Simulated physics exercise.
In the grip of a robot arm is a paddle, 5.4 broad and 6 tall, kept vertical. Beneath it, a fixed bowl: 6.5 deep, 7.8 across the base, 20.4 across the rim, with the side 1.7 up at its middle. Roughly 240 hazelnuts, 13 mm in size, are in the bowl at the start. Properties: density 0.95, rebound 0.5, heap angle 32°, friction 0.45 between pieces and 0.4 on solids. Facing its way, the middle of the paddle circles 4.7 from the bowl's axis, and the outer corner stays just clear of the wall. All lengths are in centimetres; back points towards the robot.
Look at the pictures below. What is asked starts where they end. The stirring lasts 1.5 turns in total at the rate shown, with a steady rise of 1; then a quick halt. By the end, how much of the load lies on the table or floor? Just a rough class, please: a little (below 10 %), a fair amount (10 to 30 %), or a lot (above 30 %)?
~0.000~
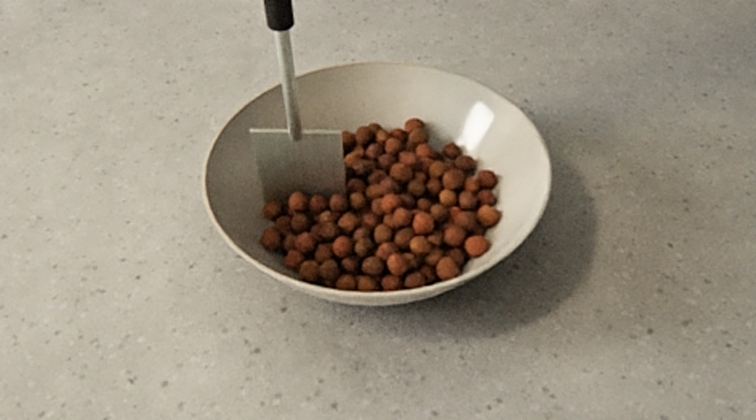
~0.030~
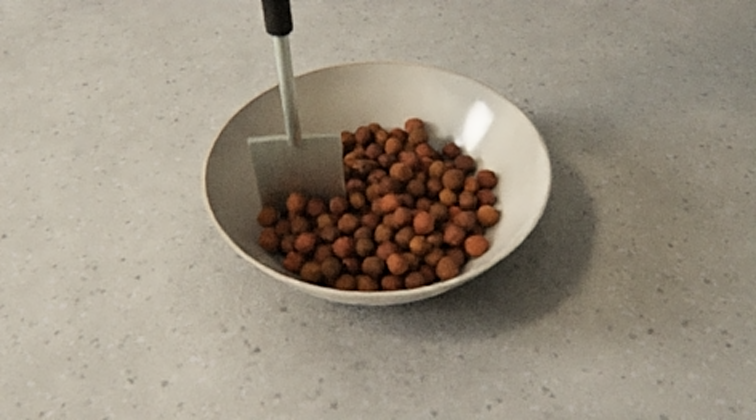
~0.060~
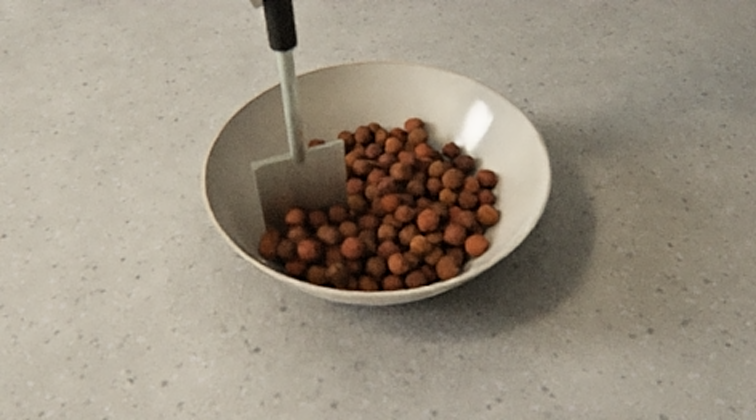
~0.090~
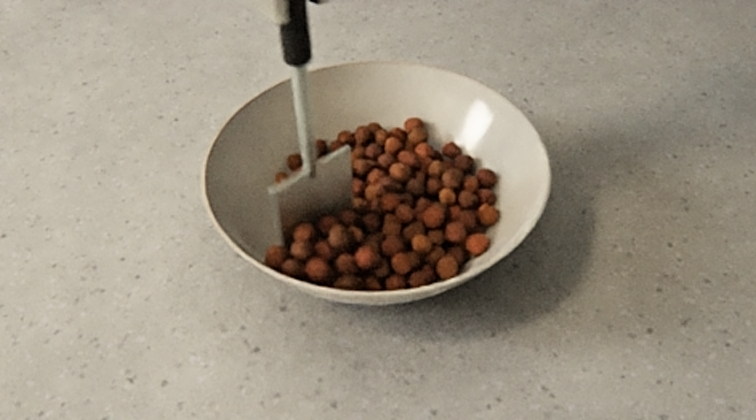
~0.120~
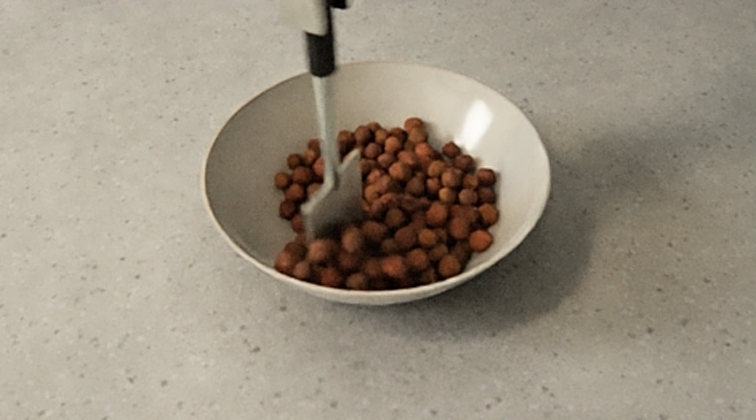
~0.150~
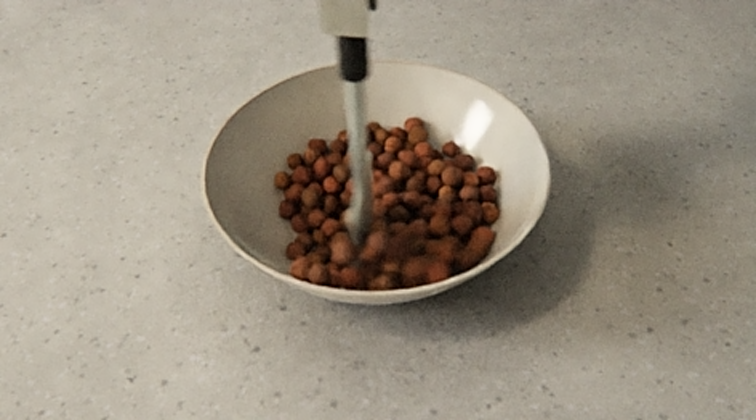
A fair amount.
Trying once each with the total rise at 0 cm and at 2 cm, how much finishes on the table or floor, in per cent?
About 25 per cent on the first try and 10 per cent on the second.
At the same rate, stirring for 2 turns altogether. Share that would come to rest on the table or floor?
Then some 15 per cent.
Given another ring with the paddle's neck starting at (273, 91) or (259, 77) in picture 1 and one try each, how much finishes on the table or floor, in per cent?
Roughly 5 % and 0 %.
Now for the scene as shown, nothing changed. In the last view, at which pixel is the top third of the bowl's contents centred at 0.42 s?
I'd put it at around (366, 120).
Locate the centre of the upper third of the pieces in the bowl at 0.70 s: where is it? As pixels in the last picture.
I'd put it close to (369, 250).
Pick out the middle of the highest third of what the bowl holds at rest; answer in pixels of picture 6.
Near (436, 185).
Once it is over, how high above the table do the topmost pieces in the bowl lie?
Height: Roughly 6.5 cm.
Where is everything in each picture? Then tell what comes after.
The first frame shows the paddle neck at (293, 110), 0° round; upper third of the load around (392, 200), from x 270 to 485, top at y 125; 241 in the bowl.
The second frame shows the paddle neck at (292, 116), 7° round; upper third of the load around (388, 201), from x 270 to 485, top at y 125.
The third frame shows the paddle neck at (295, 132), 26° round; upper third of the load around (385, 206), from x 270 to 485, top at y 125.
The fourth frame shows the paddle neck at (309, 147), 45° round; upper third of the load around (388, 213), from x 275 to 485, top at y 125.
The fifth frame shows the paddle neck at (331, 158), 65° round; upper third of the load around (389, 219), from x 285 to 485, top at y 125.
The sixth frame shows the paddle neck at (359, 163), 84° round; upper third of the load around (403, 224), from x 285 to 490, top at y 125; 241 in the bowl.
After 0.42 s, 261° round, highest piece 9 above the table; 230 in the bowl, 6 on the table or floor, 5 in flight or on the tool.
After 0.70 s, 78° round, highest piece 8 above the table; 215 in the bowl, 22 on the table or floor, 4 in flight or on the tool.
After 1.03 s, 180° round, highest piece 6 above the table; 205 in the bowl, 35 on the table or floor, 1 in flight or on the tool.
After 1.73 s, 180° round, highest piece 6 above the table; 205 in the bowl, 36 on the table or floor.
In the end, 205 in the bowl, 36 on the table or floor. That is 15 % on the table or floor.
